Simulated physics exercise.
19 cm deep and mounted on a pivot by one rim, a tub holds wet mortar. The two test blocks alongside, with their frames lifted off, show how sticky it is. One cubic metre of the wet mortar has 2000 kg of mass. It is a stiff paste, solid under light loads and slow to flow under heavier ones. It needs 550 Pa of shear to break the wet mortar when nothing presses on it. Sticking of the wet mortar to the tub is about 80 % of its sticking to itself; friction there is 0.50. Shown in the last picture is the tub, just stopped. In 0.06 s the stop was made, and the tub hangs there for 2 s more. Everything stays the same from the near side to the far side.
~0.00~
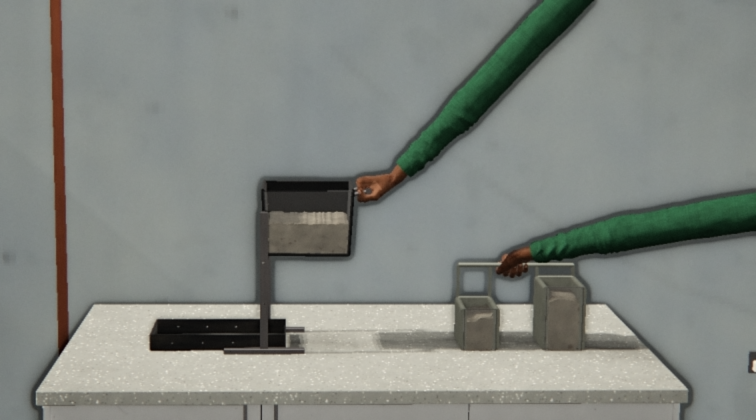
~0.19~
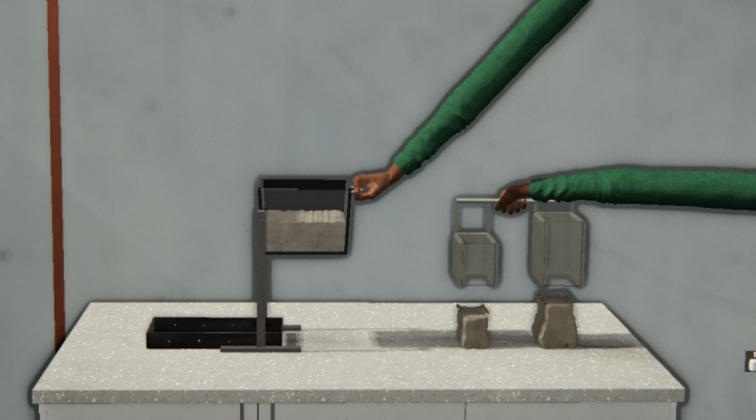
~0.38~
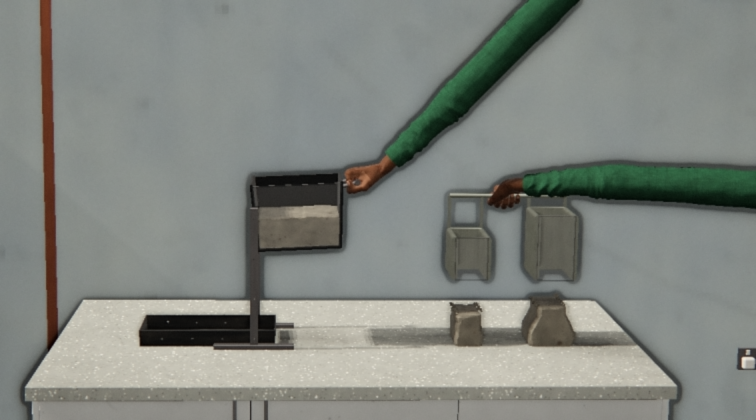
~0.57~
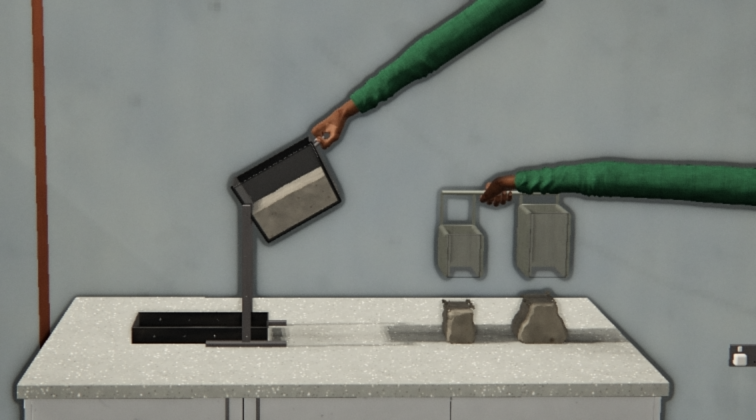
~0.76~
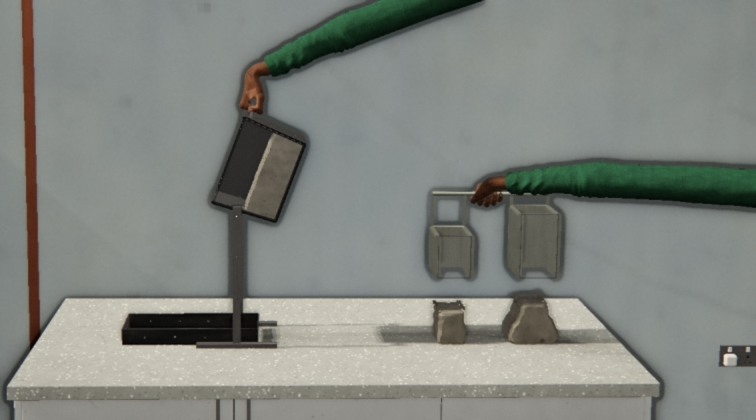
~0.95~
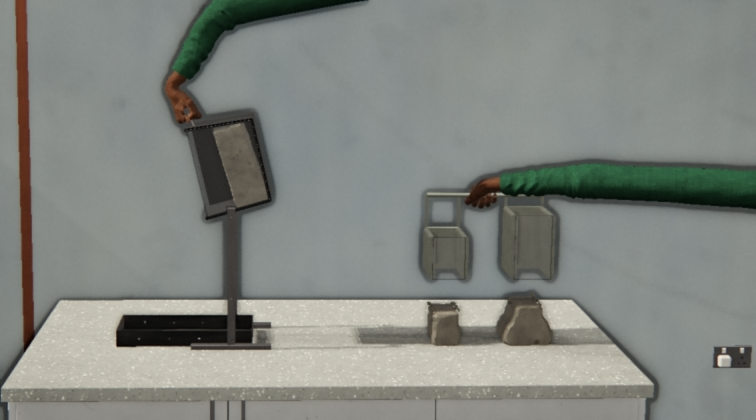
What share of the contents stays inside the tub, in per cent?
About 44 per cent.
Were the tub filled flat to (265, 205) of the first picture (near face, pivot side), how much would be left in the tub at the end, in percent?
Then roughly 30 %.
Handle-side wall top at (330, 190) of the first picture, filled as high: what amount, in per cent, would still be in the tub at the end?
I'd guess around 60 per cent remains.
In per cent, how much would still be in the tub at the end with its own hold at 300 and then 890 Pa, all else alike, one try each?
Result: 35 % for the first case, 40 % for the second.
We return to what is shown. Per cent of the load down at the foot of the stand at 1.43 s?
I'd say about 55 per cent of it.
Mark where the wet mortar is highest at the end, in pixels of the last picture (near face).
The highest point is near (244, 186) in the last picture.
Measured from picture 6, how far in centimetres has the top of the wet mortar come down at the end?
Roughly 18 cm.
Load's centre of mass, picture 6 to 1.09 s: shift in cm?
Some 9 cm.
After 1.09 s, the tub is at 103 degrees and holds 86 %.
After 1.26 s, the tub is at 103 degrees and holds 44 %.
After 1.43 s, the tub is at 103 degrees and holds 44 %.
After 1.60 s, the tub is at 103 degrees and holds 44 %.
After 2.95 s, the tub is at 103 degrees and holds 44 %.
